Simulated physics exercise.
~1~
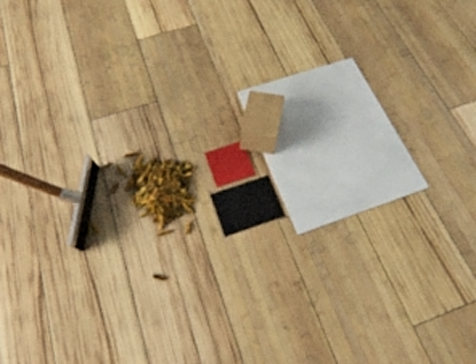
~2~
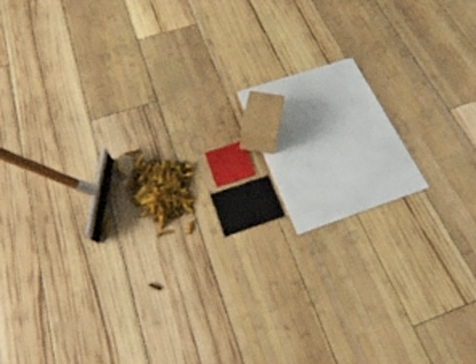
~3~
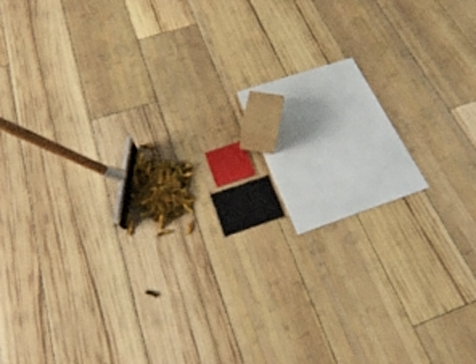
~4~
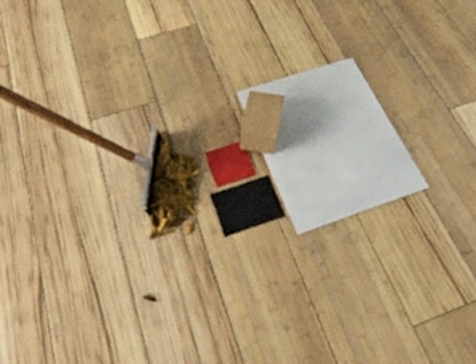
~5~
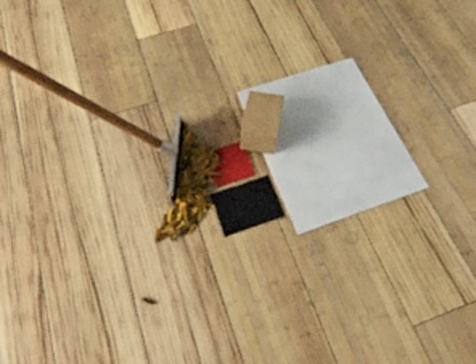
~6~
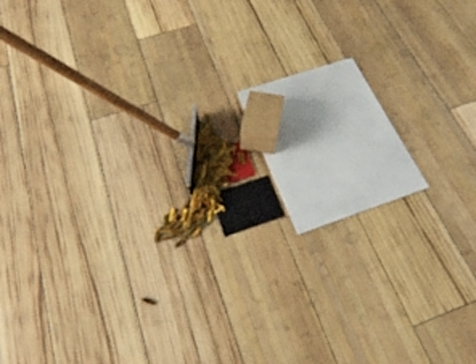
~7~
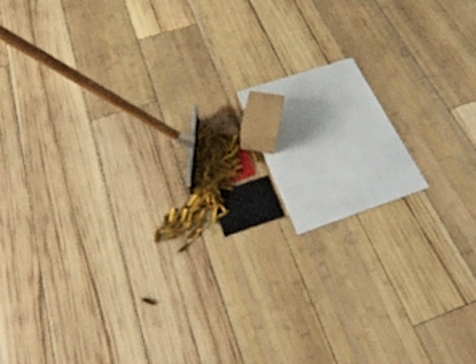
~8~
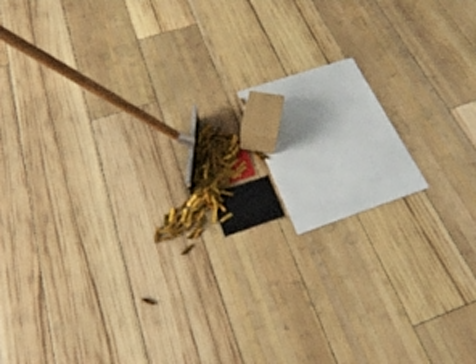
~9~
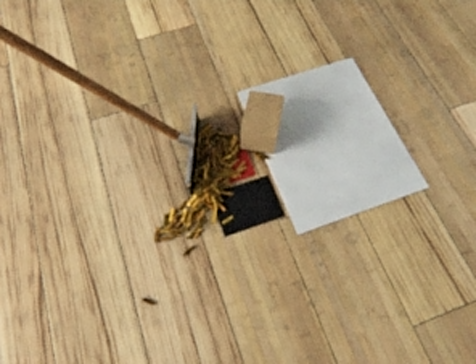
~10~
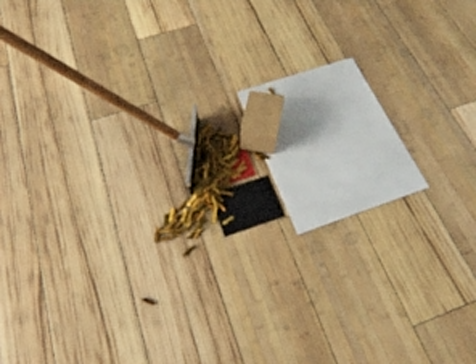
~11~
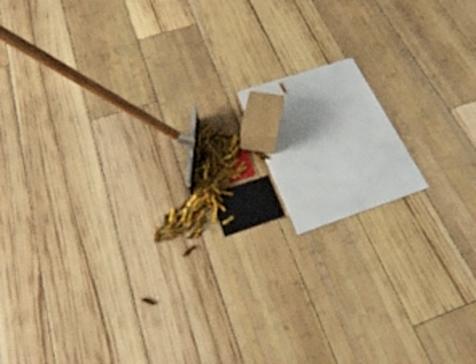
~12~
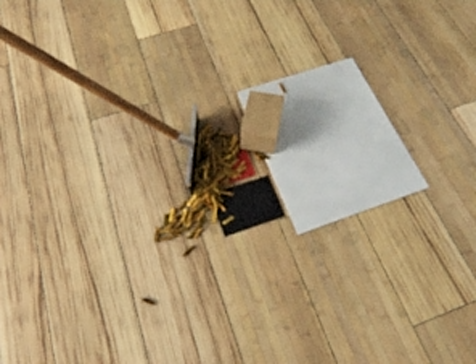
A long-handled squeegee moved right across a wooden floor into a heap of spilt dry pasta, pushing it against the block and partly over the red mat, then stopped, with much of the pasta on bare floor and the white mat clear.
